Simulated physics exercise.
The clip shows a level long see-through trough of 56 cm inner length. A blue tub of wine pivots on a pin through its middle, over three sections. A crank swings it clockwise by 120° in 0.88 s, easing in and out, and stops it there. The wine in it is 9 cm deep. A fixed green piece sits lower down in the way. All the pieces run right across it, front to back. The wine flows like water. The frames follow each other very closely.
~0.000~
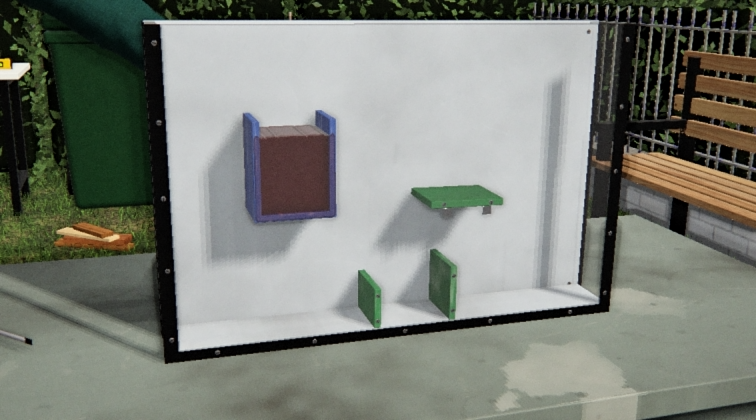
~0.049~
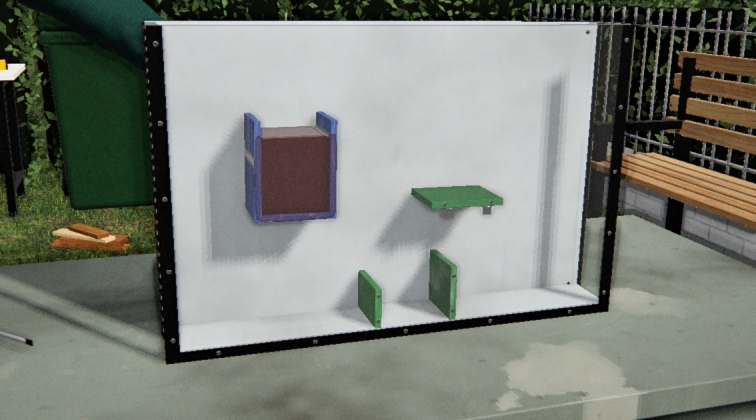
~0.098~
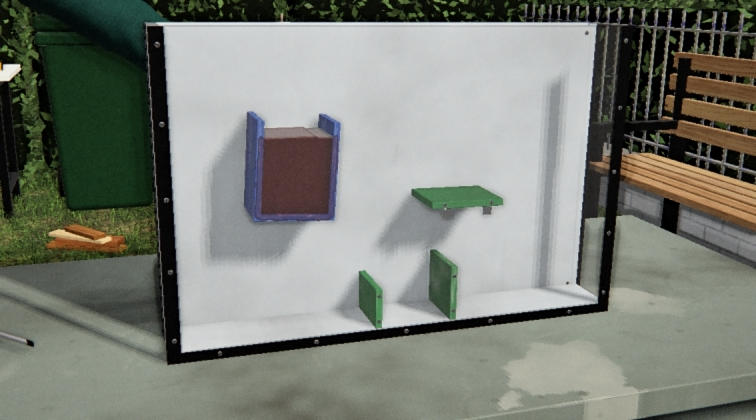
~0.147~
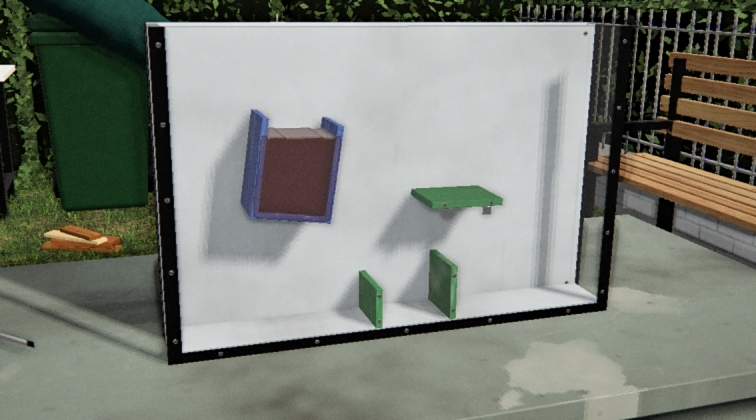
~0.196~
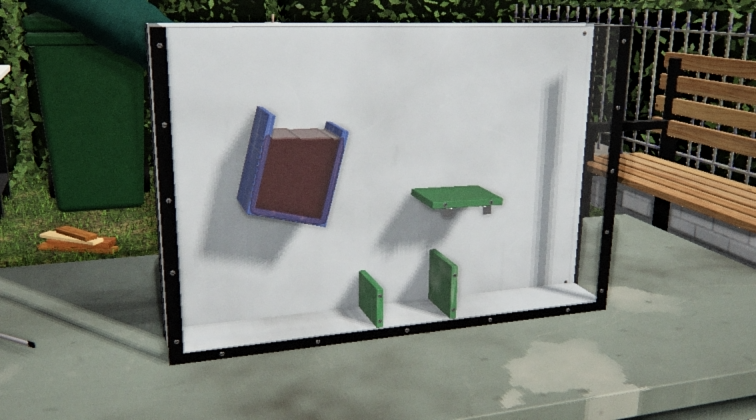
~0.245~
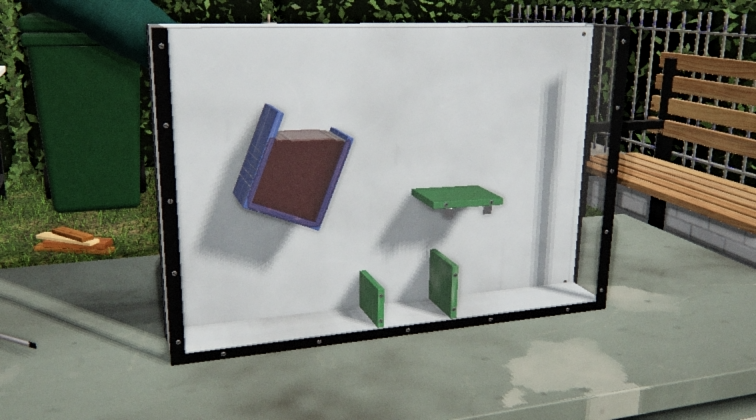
A blue tub of dark red liquid slowly tilts clockwise above green pieces in a clear-fronted trough.
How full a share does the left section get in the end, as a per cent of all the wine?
Roughly 40 per cent ends in the left section.
By 0.43 s the sections hold 0, 0 and 0 per cent, with 100 still above them.
By 0.66 s the sections hold 0, 26 and 0 per cent, with 74 still above them.
By 0.97 s the sections hold 21, 44 and 1 per cent, with 34 still above them.
At rest it is 38 per cent left, 51 middle, 11 right.
